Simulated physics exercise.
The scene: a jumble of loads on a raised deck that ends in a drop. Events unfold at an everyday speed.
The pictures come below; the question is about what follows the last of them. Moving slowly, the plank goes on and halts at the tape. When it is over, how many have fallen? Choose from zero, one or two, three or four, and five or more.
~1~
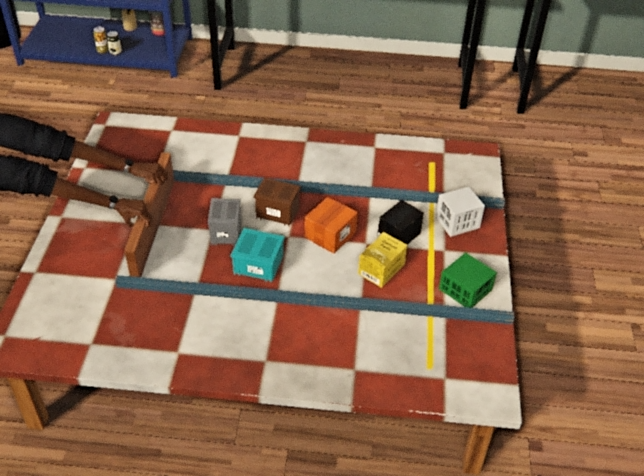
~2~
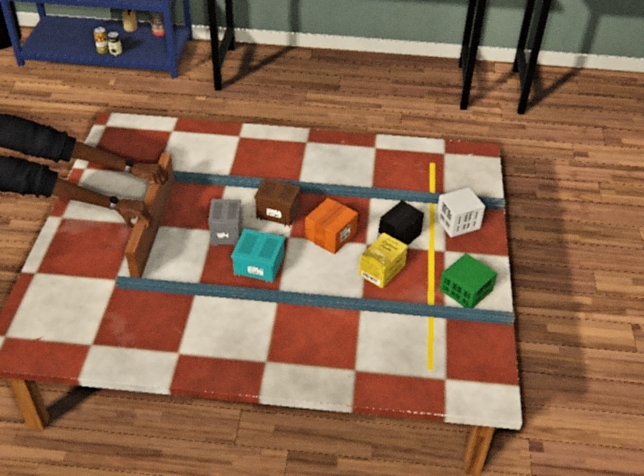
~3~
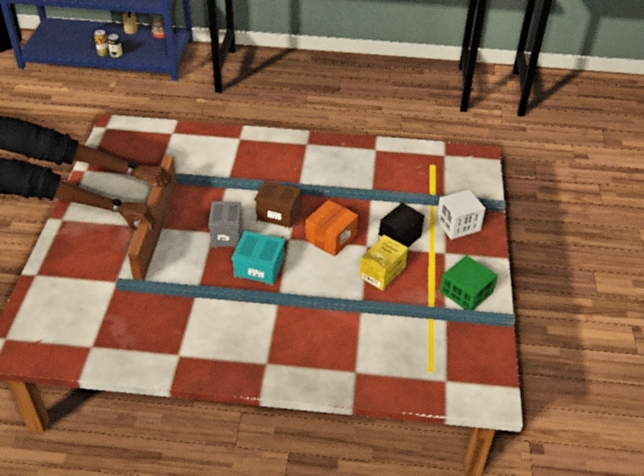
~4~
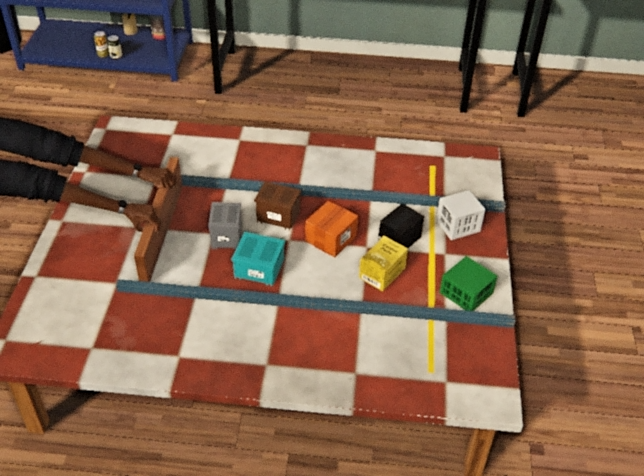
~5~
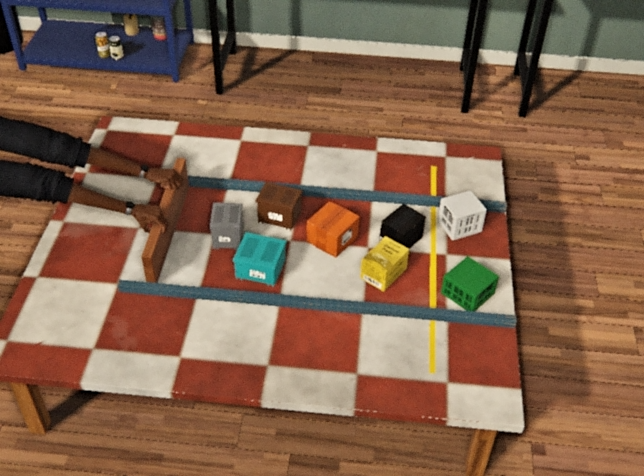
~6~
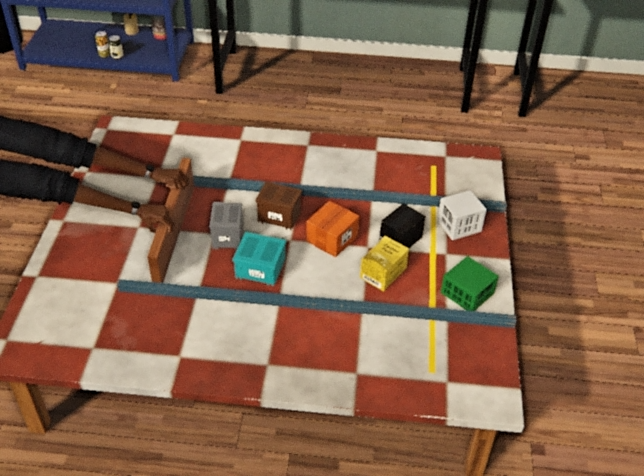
When it is over, one or two have fallen.
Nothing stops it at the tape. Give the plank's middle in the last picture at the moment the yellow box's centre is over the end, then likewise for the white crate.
About (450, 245), and about (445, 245) for the other.
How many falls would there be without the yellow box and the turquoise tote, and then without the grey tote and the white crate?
First 1, then 1.
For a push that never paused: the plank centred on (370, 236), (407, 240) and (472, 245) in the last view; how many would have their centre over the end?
The numbers are 0, 0 and 5.
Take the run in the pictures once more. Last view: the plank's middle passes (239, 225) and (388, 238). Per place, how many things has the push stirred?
2 and 8.
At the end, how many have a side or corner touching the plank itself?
That number would be 3.
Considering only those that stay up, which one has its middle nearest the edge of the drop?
Green crate, foremost.
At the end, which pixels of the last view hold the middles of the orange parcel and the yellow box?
Final positions - orange parcel around (489, 239), yellow box around (493, 269).
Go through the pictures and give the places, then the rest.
In the first picture, green crate (468, 281); white crate (460, 212); black box (400, 225); plank (151, 214); tape (431, 253).
In the second picture, white crate (460, 212); yellow box (383, 260).
In the third picture, black box (401, 228); brown tote (278, 205).
In the fourth picture, green crate (468, 284); plank (160, 219).
In the fifth picture, white crate (462, 215); grey tote (227, 226).
In the sixth picture, green crate (469, 284); white crate (461, 215); black box (402, 229); plank (173, 219); tape (433, 257).
Early on, none off yet; green crate at rest near (469, 284); white crate at rest near (461, 215); black box at rest near (402, 229).
A while later, none off yet; green crate at rest near (469, 284); white crate moving near (464, 215); black box travelled about its own width near (438, 235).
Finally, the number that fall off is one or two; lost, black box.
